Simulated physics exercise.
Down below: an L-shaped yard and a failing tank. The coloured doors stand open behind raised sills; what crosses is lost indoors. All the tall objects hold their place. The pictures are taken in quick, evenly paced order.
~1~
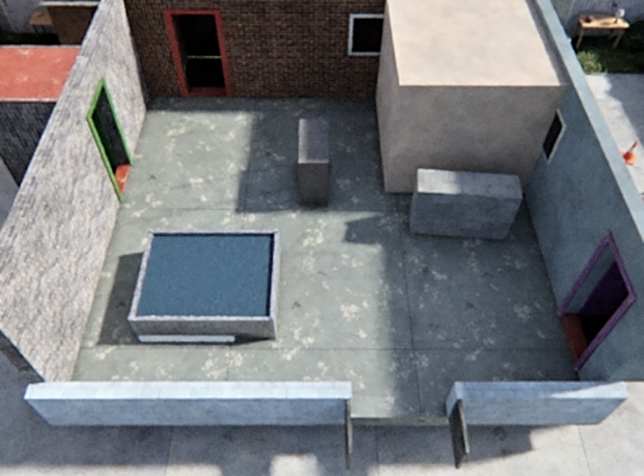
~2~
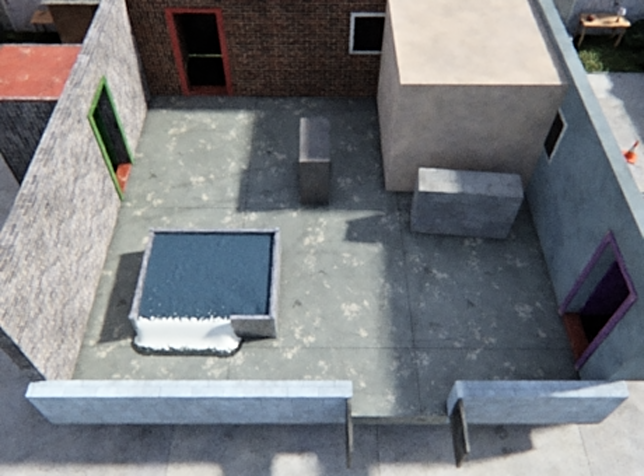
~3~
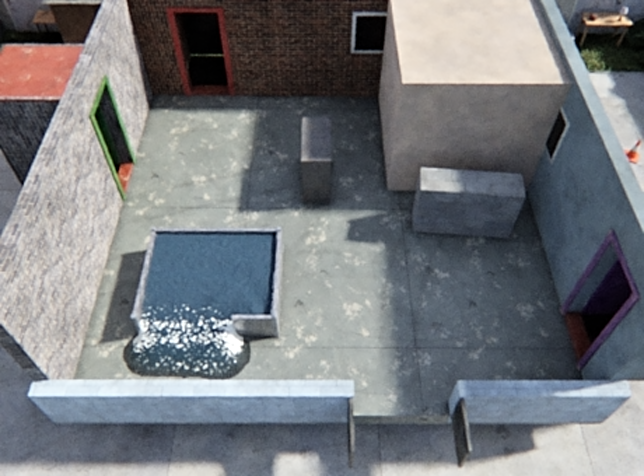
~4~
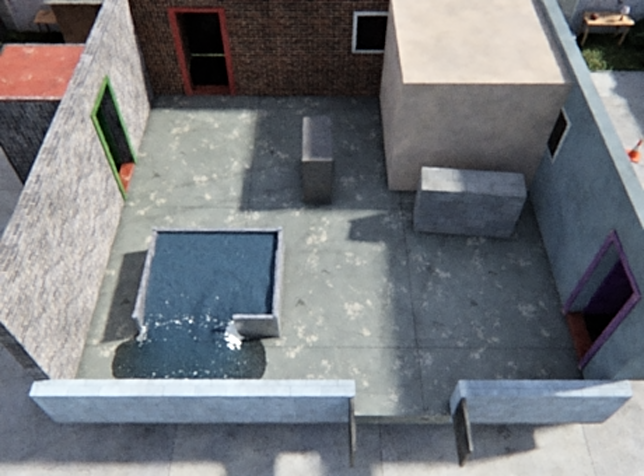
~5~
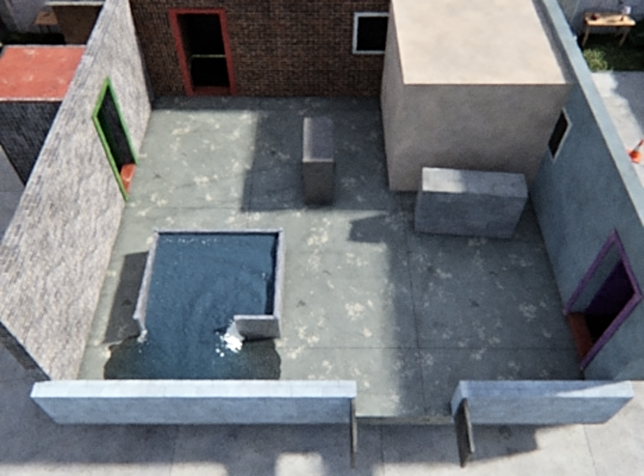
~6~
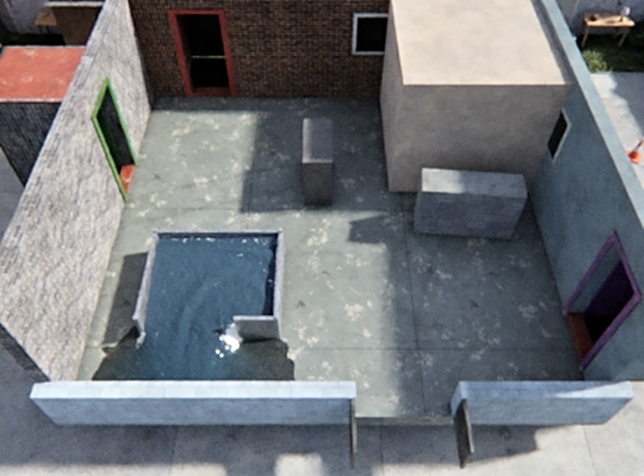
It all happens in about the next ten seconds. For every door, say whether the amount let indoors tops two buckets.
Purple door: Does not exceed it; green door: Does not exceed it; red door: Does not exceed it.
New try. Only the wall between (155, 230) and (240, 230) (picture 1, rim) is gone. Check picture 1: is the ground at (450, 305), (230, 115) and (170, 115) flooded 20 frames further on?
In turn: Untouched, swamped, swamped.
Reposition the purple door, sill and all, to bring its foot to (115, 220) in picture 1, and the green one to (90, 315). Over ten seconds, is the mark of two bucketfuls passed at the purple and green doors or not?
I'd say the purple door keeps within limits and the green door breaks the limit.
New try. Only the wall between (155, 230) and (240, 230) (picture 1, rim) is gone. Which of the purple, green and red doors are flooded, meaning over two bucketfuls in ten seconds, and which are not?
Here's how it goes: The purple comes in low, the green overshoots, the red overshoots.
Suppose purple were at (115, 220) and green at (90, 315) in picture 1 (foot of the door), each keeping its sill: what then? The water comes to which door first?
The green door.
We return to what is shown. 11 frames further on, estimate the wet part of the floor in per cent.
Near 20 in a hundred.
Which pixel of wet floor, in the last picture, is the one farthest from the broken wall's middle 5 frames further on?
Roughly at (375, 401).
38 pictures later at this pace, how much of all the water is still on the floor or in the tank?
Some 98 parts in a hundred have not run off.
A moment on, water covers 10 % of the floor; the purple door not reached, the green door not reached, the red door not reached.
Next, water covers 20 % of the floor; the purple door not reached, the green door not reached, the red door not reached.
Then, water covers 50 % of the floor; the purple door wet at the sill, nothing in, the green door wet at the sill, nothing in, the red door not reached.
Later, water covers 65 % of the floor; the purple door wet at the sill, nothing in, the green door under two buckets in, the red door under two buckets in.
In the end, water covers 85 % of the floor; the purple door wet at the sill, nothing in, the green door under two buckets in, the red door under two buckets in.
